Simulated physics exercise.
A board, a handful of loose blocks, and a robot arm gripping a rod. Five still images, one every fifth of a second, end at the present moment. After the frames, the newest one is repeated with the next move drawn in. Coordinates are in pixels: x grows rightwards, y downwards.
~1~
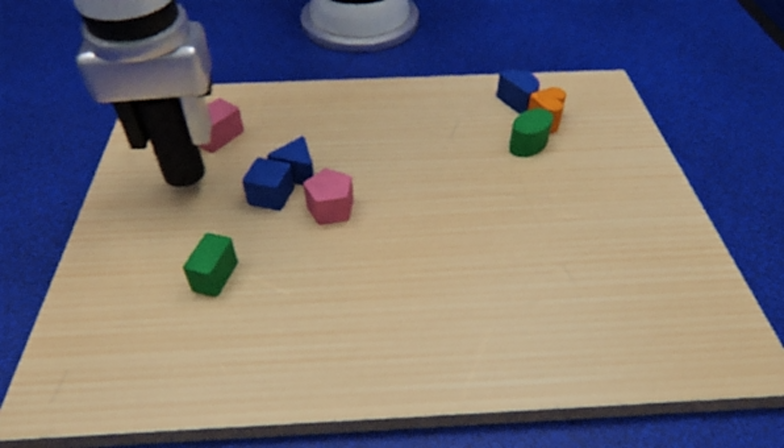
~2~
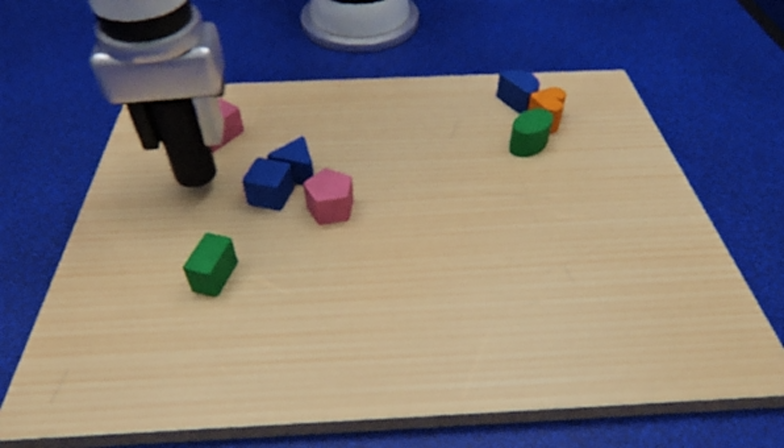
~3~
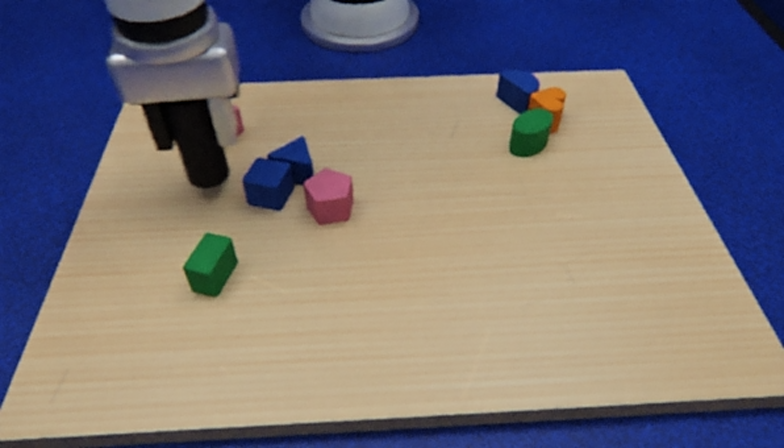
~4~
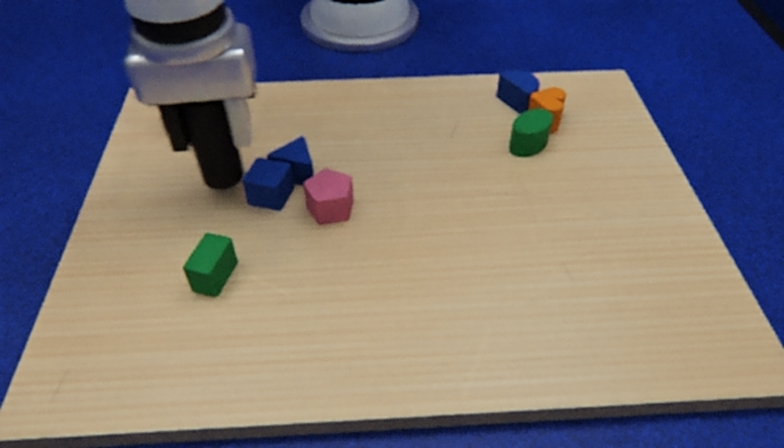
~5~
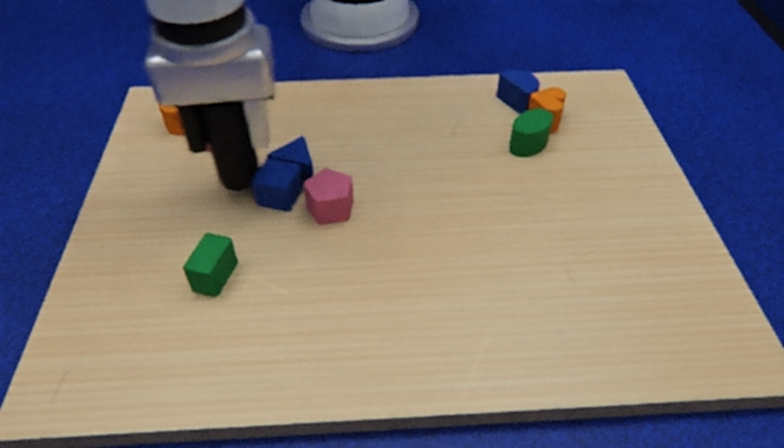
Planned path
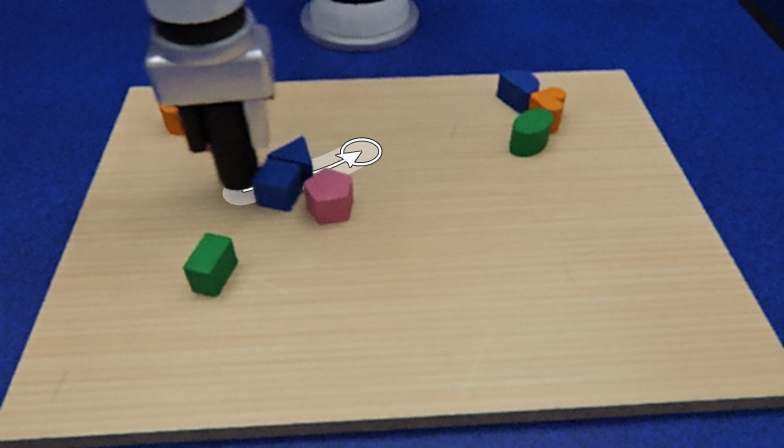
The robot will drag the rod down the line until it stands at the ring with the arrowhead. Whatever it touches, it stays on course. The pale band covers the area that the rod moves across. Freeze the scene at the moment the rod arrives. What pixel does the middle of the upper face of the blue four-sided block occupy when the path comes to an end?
It should be at (324, 173) by then.
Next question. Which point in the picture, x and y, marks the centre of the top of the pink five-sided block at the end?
I'd expect the centre of its top face to be at (351, 195).
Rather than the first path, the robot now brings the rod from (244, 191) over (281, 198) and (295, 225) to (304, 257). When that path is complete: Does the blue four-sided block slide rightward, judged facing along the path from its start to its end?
In short: No.
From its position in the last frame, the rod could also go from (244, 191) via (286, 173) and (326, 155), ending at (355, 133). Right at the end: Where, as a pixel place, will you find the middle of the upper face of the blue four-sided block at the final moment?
Its top centre is at about (302, 171).
Path on the board, from (244, 191) through (286, 180) and (327, 168) to (361, 152).
What follows on the original path. One third of the way, rod (284, 166); blue four-sided block (310, 174), turned 30° clockwise; blue three-sided block (312, 142), turned 25° clockwise; pink five-sided block (342, 190).
Two thirds of the way, rod (326, 154); blue four-sided block (324, 173), turned 45° clockwise; blue three-sided block (350, 129), turned 20° clockwise; pink five-sided block (351, 195), turned 15° clockwise.
At the end, rod (361, 138); pink oblong in place; blue four-sided block (324, 173), turned 45° clockwise; blue three-sided block (384, 113), turned 25° clockwise; pink five-sided block (351, 195), turned 15° clockwise.
